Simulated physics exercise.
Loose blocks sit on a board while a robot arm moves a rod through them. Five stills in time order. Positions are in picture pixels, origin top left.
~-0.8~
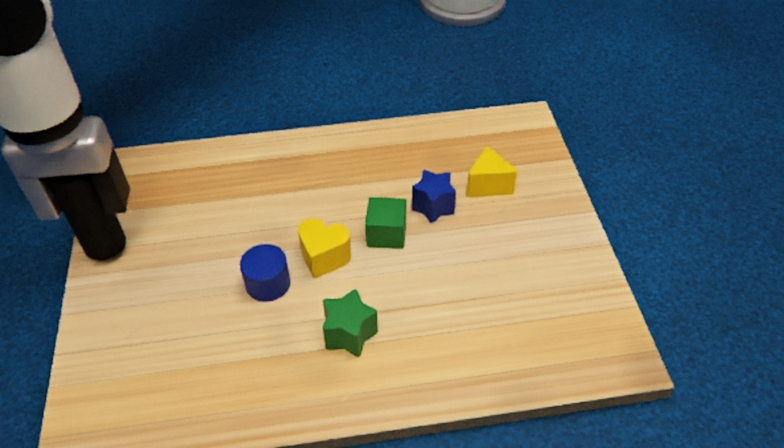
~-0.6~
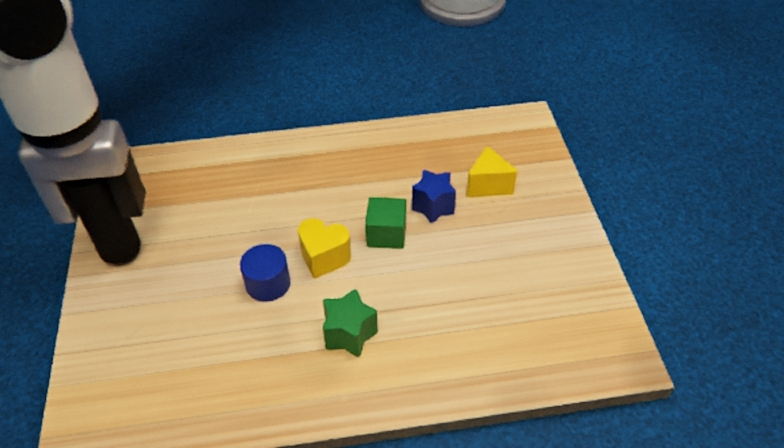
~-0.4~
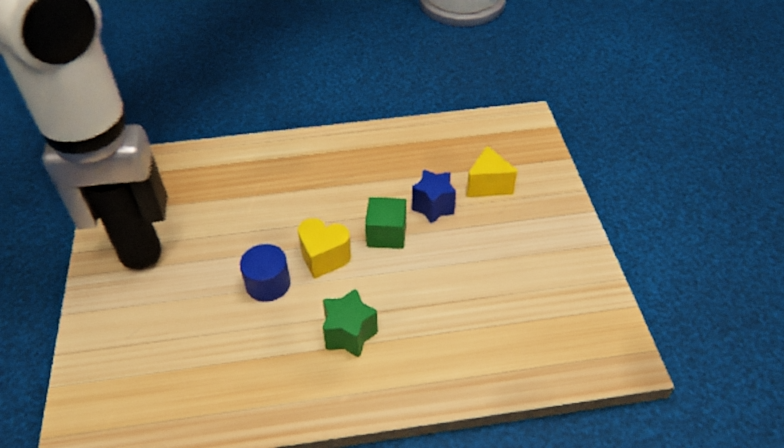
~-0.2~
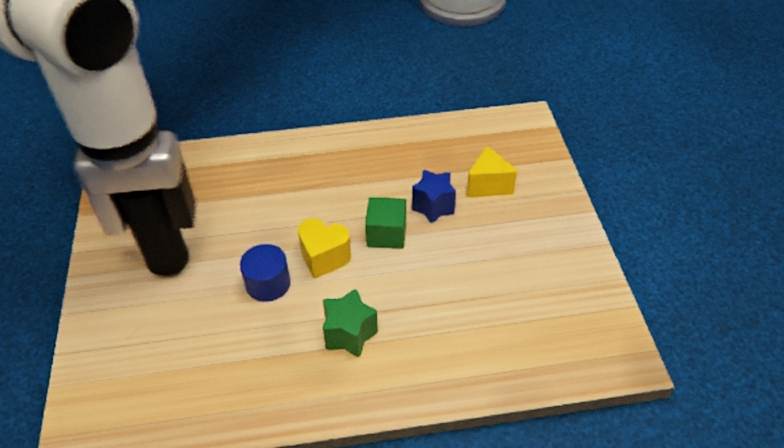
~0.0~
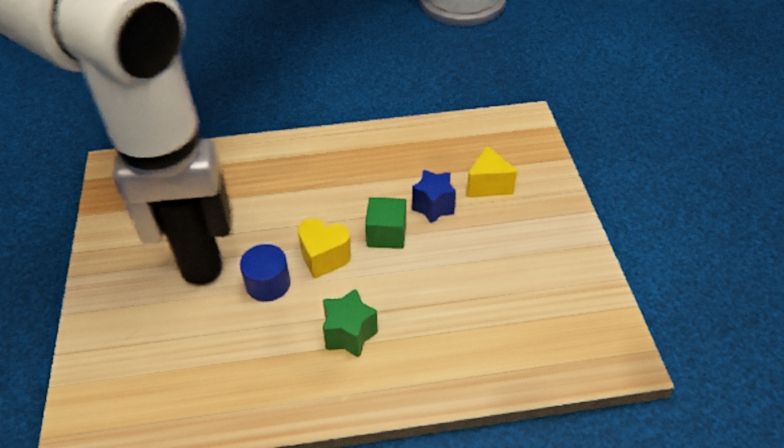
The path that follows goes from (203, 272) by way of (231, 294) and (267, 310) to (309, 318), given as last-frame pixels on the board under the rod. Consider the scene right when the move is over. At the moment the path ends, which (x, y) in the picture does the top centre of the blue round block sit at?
The middle of its upper face will lie at (331, 263).
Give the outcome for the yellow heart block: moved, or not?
Gets moved.
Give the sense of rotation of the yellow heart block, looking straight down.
The sense of turning is anti-clockwise.
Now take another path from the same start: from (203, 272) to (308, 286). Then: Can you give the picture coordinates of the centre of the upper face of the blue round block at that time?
It is going to be at (343, 282).
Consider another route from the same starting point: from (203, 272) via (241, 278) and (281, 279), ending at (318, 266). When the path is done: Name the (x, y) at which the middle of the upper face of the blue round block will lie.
In the picture, that point is around (337, 274).
What follows on the original path. One third of the way, rod at (230, 289); blue round block at (271, 262).
Two thirds of the way, rod at (267, 305); blue round block at (302, 264); yellow heart block at (326, 232), turned 15° anticlockwise.
At the end, rod at (308, 313); blue round block at (331, 263); yellow heart block at (331, 226), turned 40° anticlockwise; green star-shaped block at (351, 314).
